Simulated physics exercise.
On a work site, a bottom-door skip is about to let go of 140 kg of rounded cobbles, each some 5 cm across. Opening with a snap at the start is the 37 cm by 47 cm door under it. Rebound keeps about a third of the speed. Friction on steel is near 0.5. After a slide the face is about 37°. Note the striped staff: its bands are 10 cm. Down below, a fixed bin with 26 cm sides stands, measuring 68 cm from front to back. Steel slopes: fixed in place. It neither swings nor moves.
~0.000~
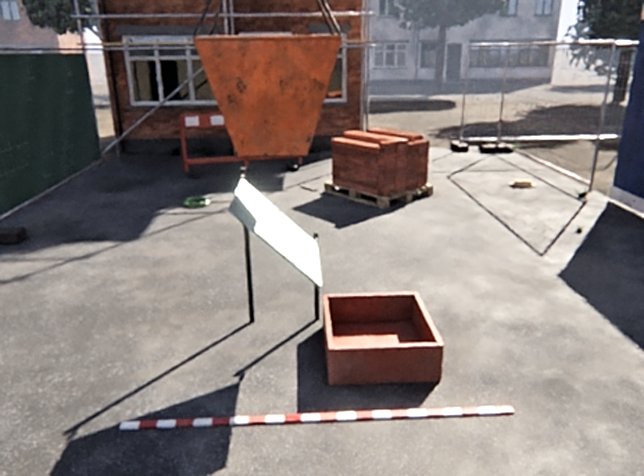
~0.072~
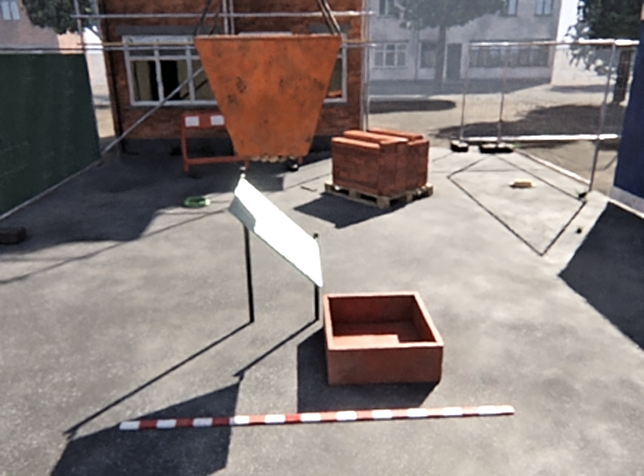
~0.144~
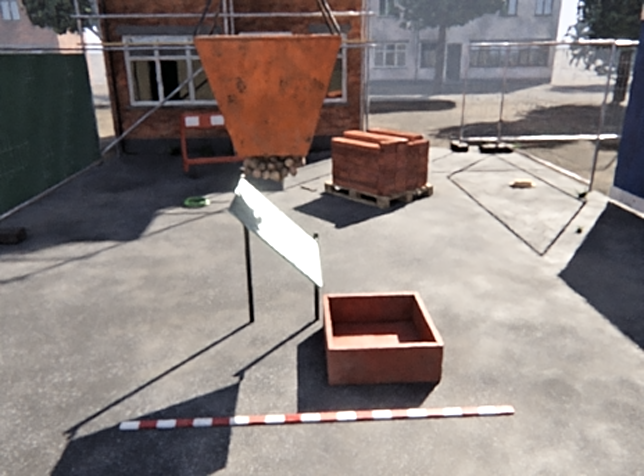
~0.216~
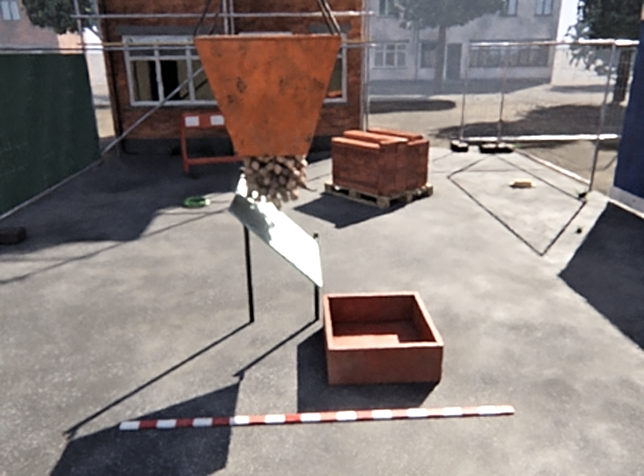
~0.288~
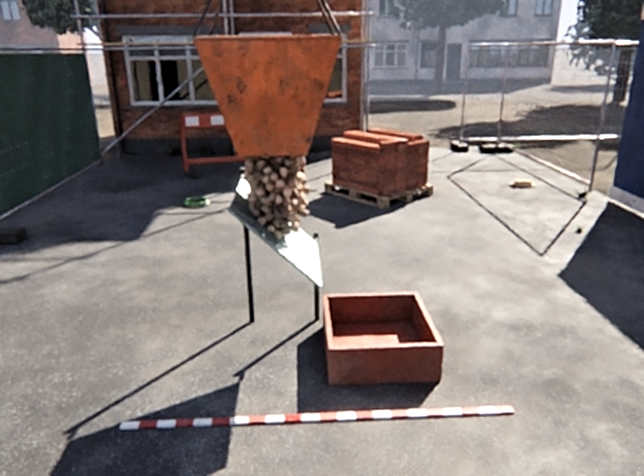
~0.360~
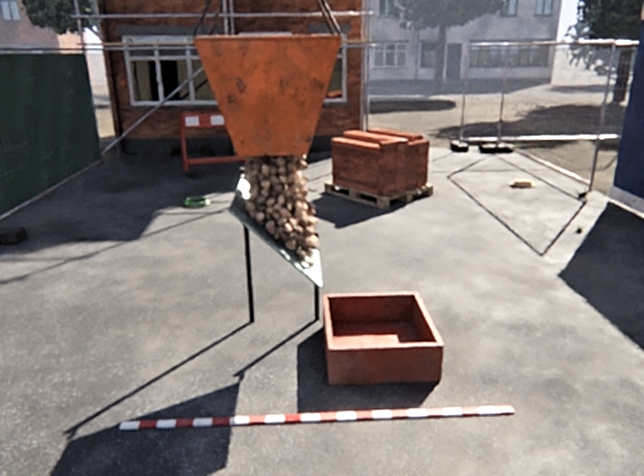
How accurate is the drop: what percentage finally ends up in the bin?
69 %.
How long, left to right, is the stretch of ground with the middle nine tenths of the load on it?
I'd say close to 90 cm, left to right.
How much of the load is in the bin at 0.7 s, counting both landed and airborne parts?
I'd put it near 45 per cent.
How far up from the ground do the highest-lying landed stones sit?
I'd put it at close to 28 cm off the ground.
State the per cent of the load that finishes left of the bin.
I'd say close to 0 per cent.
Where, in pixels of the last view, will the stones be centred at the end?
Pixel position of the middle approx (389, 340).
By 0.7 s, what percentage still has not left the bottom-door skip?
Near 0 % is still in there.
After 0.7 s, 0 % in the bottom-door skip, 28 % on the steel, 14 % falling or lying left of the bin, 45 % falling or lying in the bin, 13 % falling or lying beside or right of the bin; the stones farthest right are at (430, 338).
After 1.1 s, 0 % in the bottom-door skip, 2 % falling or lying left of the bin, 68 % falling or lying in the bin, 30 % falling or lying beside or right of the bin; the stones farthest right are at (519, 364).
After 1.7 s, 0 % in the bottom-door skip, 1 % falling or lying left of the bin, 69 % falling or lying in the bin, 30 % falling or lying beside or right of the bin; the stones farthest right are at (586, 341).
After 2.6 s, 0 % in the bottom-door skip, 1 % falling or lying left of the bin, 69 % falling or lying in the bin, 30 % falling or lying beside or right of the bin; the stones farthest right are at (603, 340).
After 4.5 s, 0 % in the bottom-door skip, 1 % left of the bin, 69 % in the bin, 30 % beside or right of the bin; the stones farthest right are at (603, 340).
